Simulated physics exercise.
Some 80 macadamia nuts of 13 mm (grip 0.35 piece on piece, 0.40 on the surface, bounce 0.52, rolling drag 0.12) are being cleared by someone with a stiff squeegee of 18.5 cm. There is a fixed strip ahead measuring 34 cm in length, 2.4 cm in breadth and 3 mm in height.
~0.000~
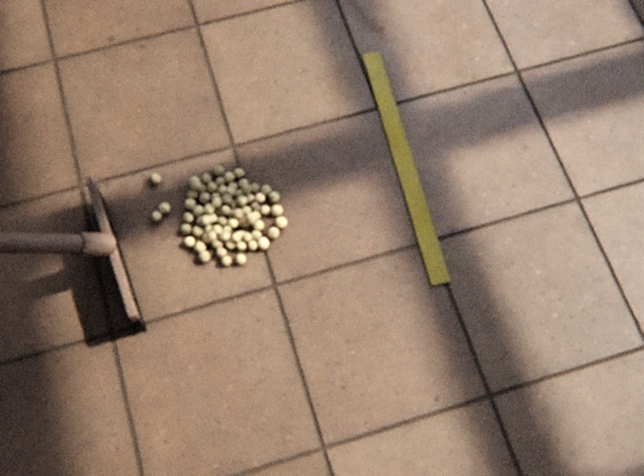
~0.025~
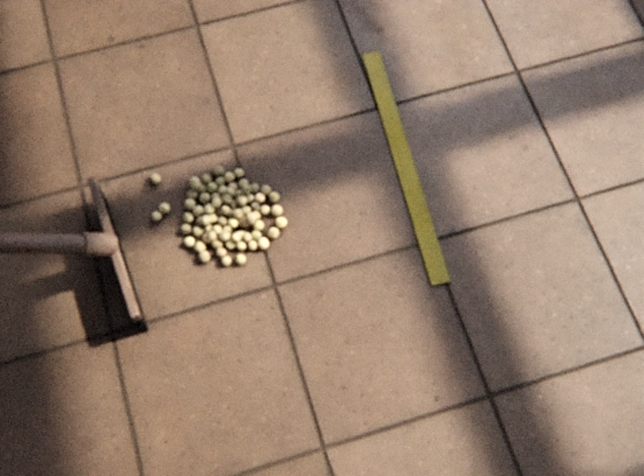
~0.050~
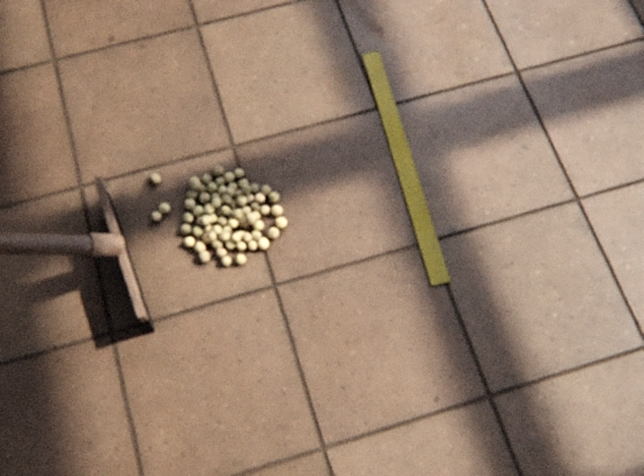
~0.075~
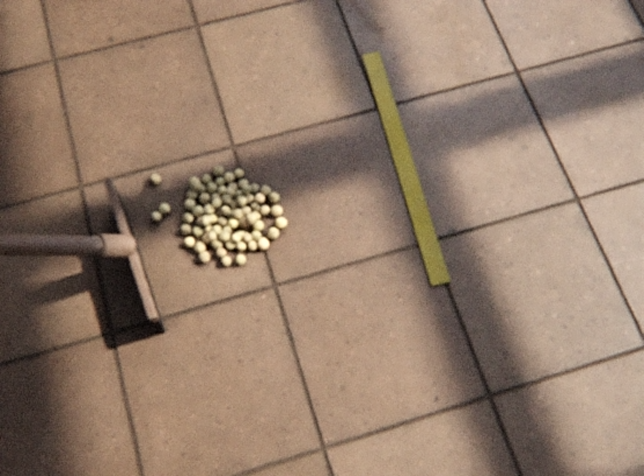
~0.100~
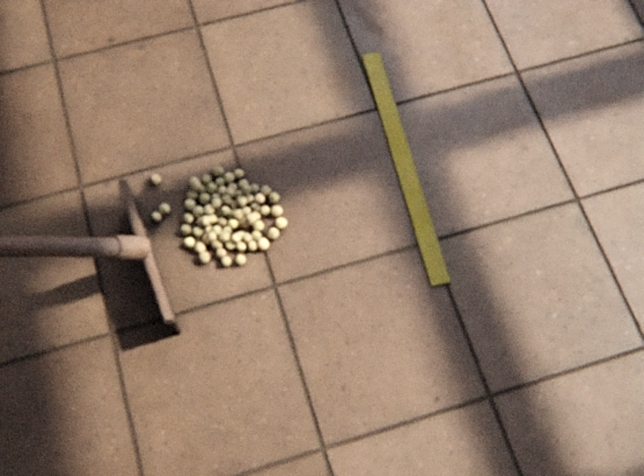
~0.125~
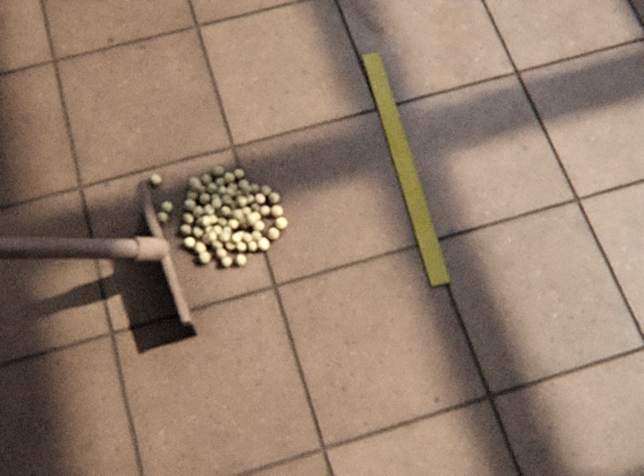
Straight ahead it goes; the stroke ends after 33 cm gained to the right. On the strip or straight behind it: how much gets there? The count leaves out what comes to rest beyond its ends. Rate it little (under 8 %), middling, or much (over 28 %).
Rating: Middling.
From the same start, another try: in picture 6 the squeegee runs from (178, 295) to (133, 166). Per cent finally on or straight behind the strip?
Result: Exceeds 40.
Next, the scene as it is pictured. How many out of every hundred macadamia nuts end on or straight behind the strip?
Roughly 15 per cent.
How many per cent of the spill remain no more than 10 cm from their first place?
35% or thereabouts.
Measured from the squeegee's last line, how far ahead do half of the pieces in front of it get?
Around 4 cm from the line.
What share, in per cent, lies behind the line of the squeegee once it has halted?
Roughly 50 per cent.
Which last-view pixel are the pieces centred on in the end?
I'd point to somewhere near (370, 172).
Then, at 0.34 s, squeegee 23 cm from its start, spill 19 cm wide; elsewhere 100 %.
Then, at 0.55 s, squeegee 35 cm from its start, spill 26 cm wide; on or straight behind the strip 15 %, elsewhere 85 %.
Then, at 0.74 s, squeegee 35 cm from its start, spill 28 cm wide; on or straight behind the strip 20 %, elsewhere 80 %.
In the end, at 1.3 s, on or straight behind the strip 15 %, elsewhere 85 %.
